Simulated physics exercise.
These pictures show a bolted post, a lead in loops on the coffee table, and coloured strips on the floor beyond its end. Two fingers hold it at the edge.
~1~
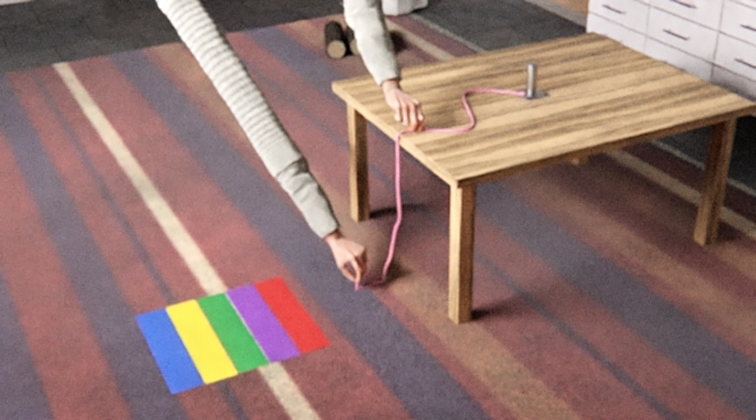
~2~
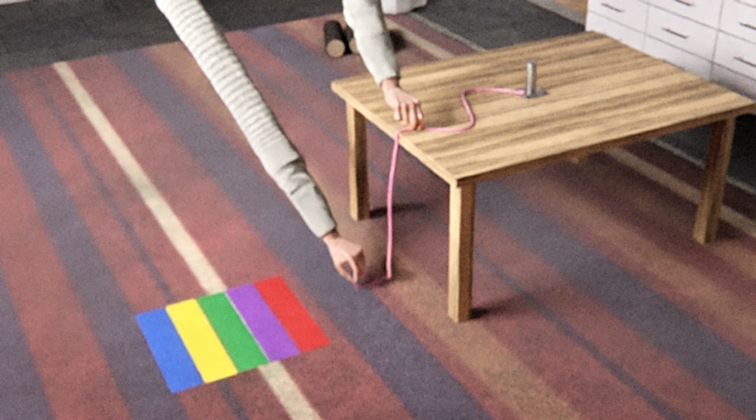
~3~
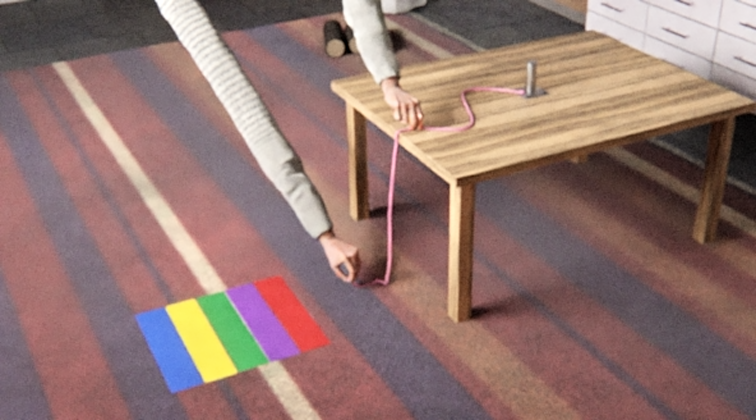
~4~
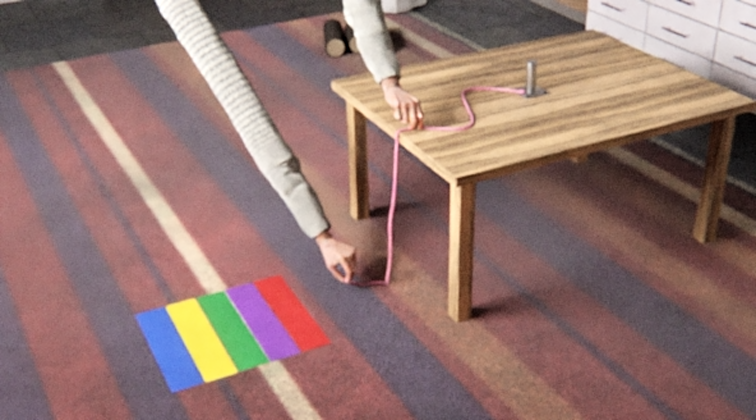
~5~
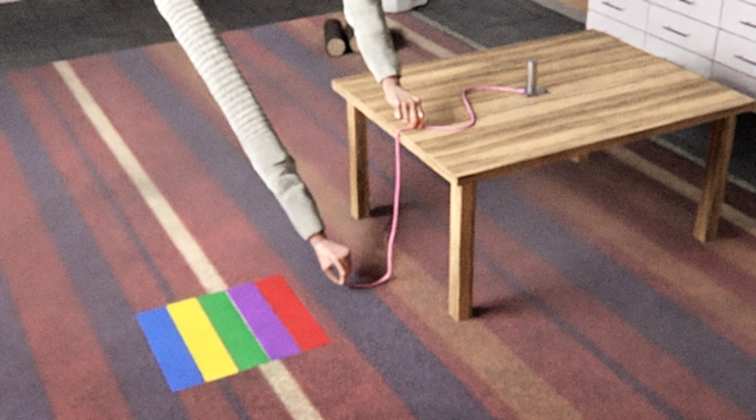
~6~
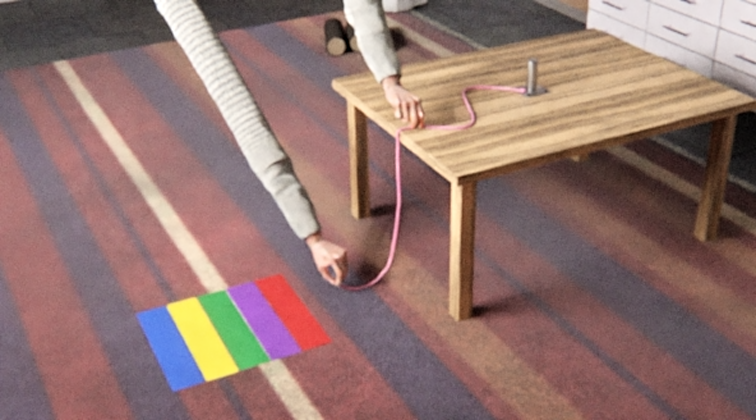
A pink cord's low end was drawn slowly left just above the carpet by one hand, toward some coloured strips, while another hand held the cord at the wooden table's edge.
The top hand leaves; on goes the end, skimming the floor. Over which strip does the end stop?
It halts on the blue strip.
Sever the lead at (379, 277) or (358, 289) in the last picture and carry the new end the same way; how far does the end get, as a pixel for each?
The places are (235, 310) and (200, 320).
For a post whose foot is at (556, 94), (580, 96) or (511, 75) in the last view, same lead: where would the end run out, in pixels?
Try by try, around (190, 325), (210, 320) and (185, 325).
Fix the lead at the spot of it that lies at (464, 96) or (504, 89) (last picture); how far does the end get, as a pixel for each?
Try by try, around (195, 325) and (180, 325).
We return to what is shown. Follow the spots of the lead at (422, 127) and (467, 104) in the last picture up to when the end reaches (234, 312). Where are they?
They go to (382, 170) and to (441, 112).
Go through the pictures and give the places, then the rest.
In the first picture, end (356, 279); red (307, 336); purple (277, 345); green (246, 354); yellow (214, 364); blue (181, 374).
In the second picture, end (353, 279); lead through (494, 90) (466, 106) (456, 130) (396, 147) (390, 209) (389, 270).
In the third picture, end (349, 280).
In the fourth picture, end (346, 280); lead through (494, 89) (466, 105) (456, 130) (397, 146) (393, 208) (389, 270).
In the fifth picture, end (340, 282).
In the sixth picture, end (336, 282); lead through (495, 88) (467, 104) (457, 128) (398, 145) (399, 206) (388, 268).
Soon after, end near (234, 312); over green.
After that, end near (193, 323); over yellow.
At the stop, end near (169, 330); over blue. Over blue.
